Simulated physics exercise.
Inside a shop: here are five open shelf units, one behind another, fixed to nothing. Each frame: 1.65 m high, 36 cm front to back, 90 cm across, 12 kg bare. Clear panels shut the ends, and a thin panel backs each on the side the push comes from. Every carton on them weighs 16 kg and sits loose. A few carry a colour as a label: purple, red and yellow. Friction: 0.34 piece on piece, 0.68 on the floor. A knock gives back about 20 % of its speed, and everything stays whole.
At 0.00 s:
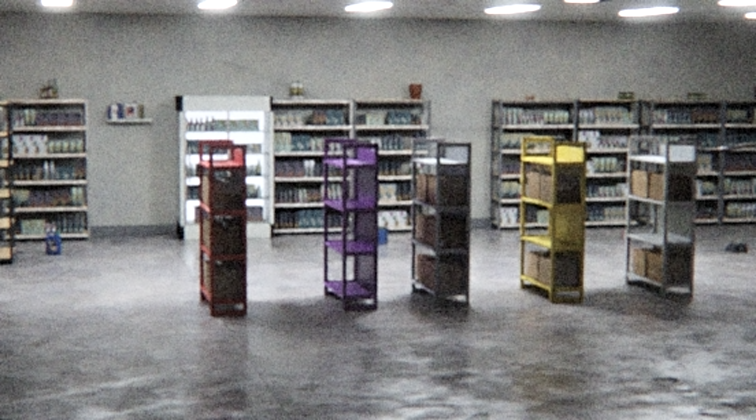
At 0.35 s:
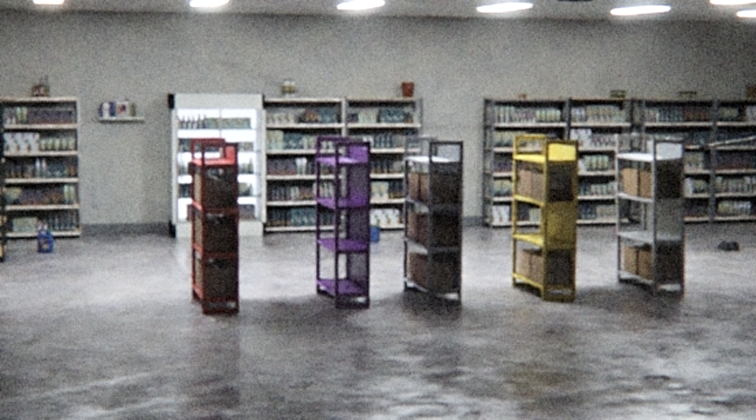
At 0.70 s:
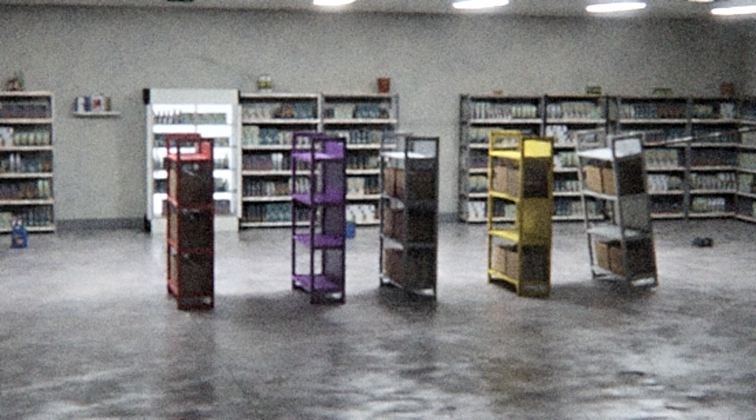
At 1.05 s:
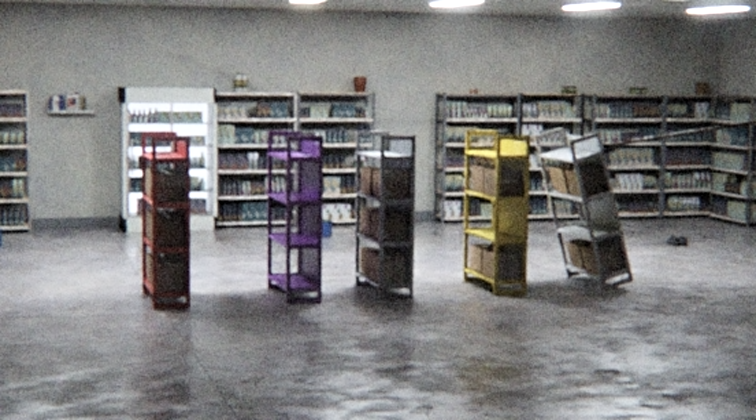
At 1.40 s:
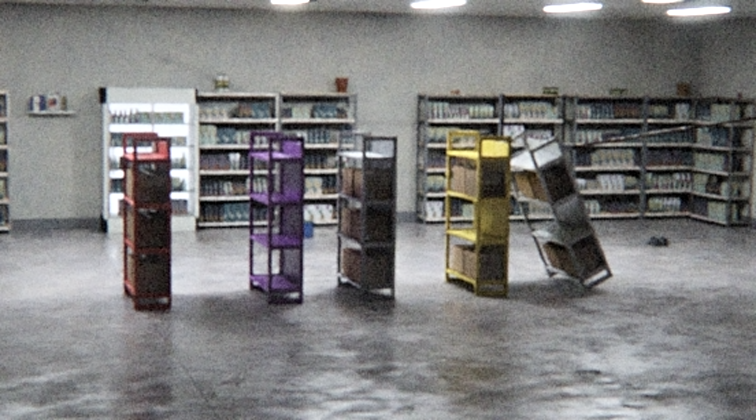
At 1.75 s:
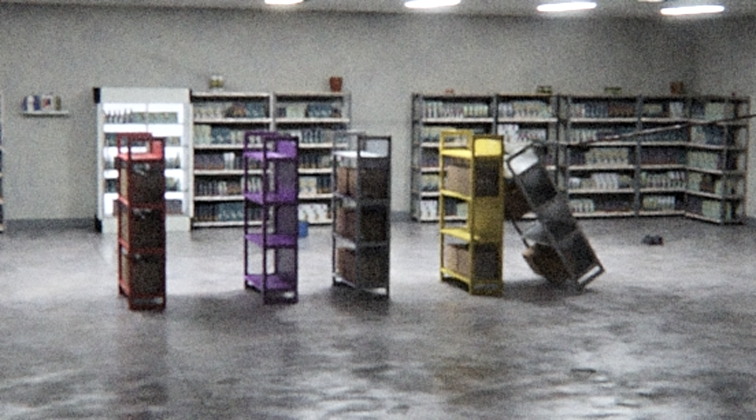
Shop interior with five open shelf units in a row, a pole pushing the rightmost grey one, which tilts left to the yellow unit.
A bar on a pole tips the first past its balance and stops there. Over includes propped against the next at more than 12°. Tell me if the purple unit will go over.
In the end the purple unit topples.
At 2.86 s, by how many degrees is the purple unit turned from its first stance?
Roughly 0°.
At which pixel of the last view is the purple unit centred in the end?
Near (153, 257).
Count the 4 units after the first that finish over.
4 of them.
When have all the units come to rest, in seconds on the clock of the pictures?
At about 5.0 s.
Around 2.86 s, 4 cartons spilt or dropped; 1 of the 4 other units over; purple unit unmoved; yellow unit tipped 37°.
Around 4.20 s, 8 cartons spilt or dropped; 4 of the 4 other units over; purple unit tipped 49°; yellow unit tipped 73°.
Finally (5.4 s), 12 cartons spilt or dropped; 4 of the 4 other units over; purple unit tipped 72°; red unit lying flat; yellow unit tipped 72°. Not one is left standing. Seen by the last camera, middles, purple unit near (153, 257), red unit near (29, 288).
